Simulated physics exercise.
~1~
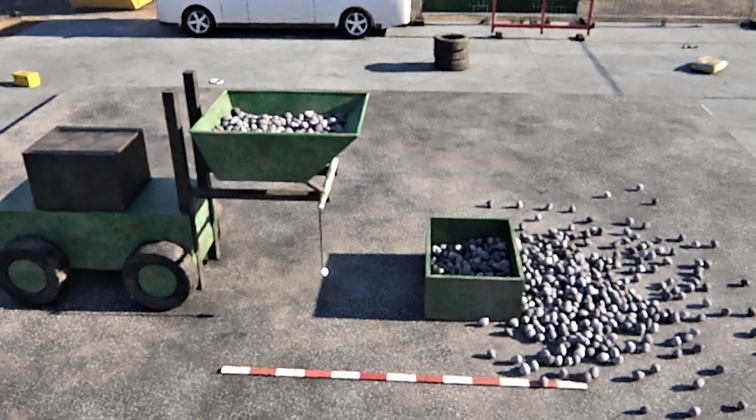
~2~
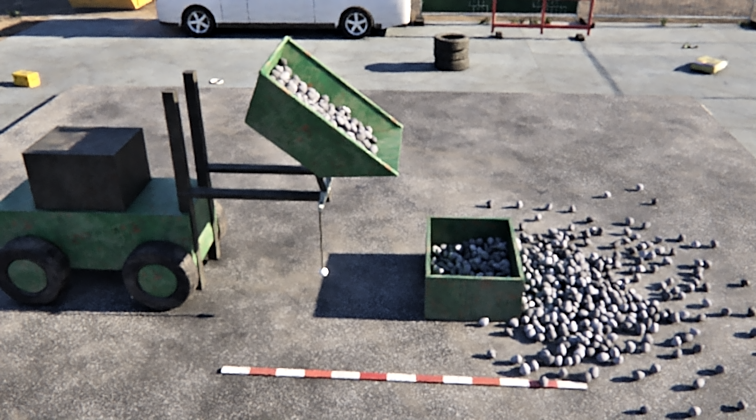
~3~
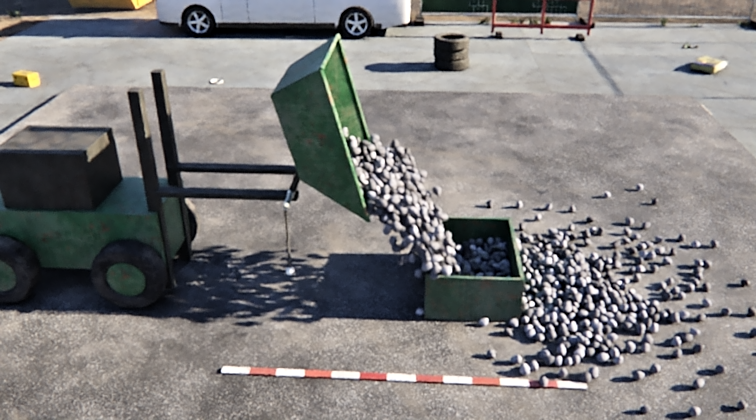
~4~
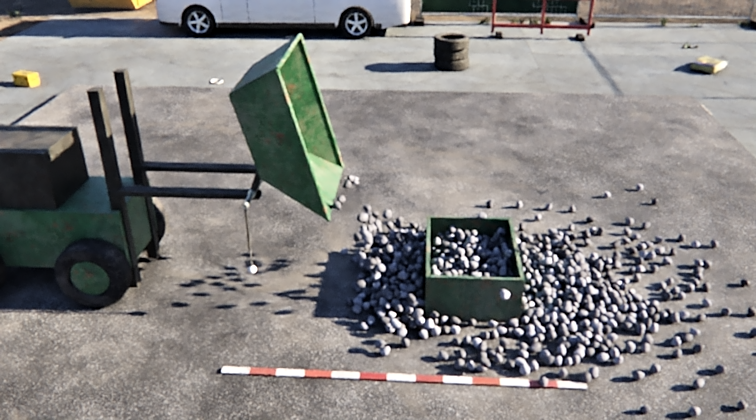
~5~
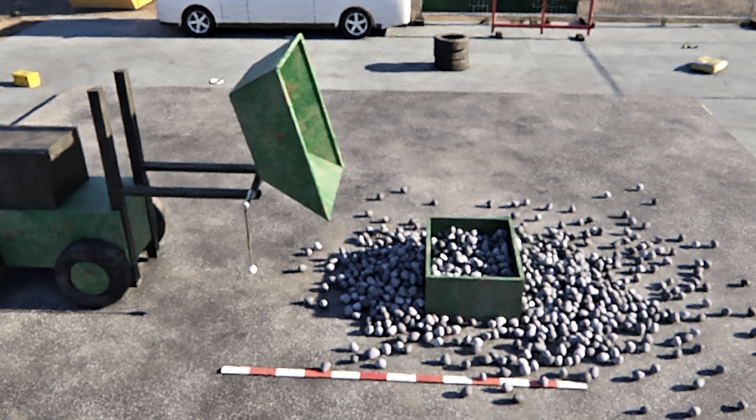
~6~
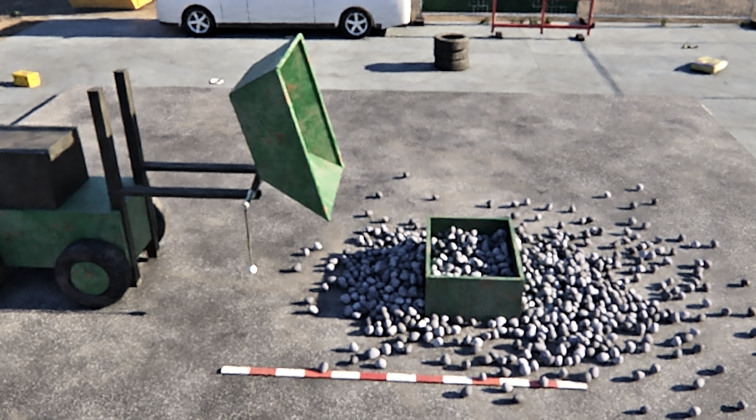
The video shows a green forklift tilting its raised skip and pouring grey stones toward a green bin already ringed by spilled stones, while backing left. Some land in the bin, but many pile up around it, and the emptied skip stays steeply tipped as the stones settle.
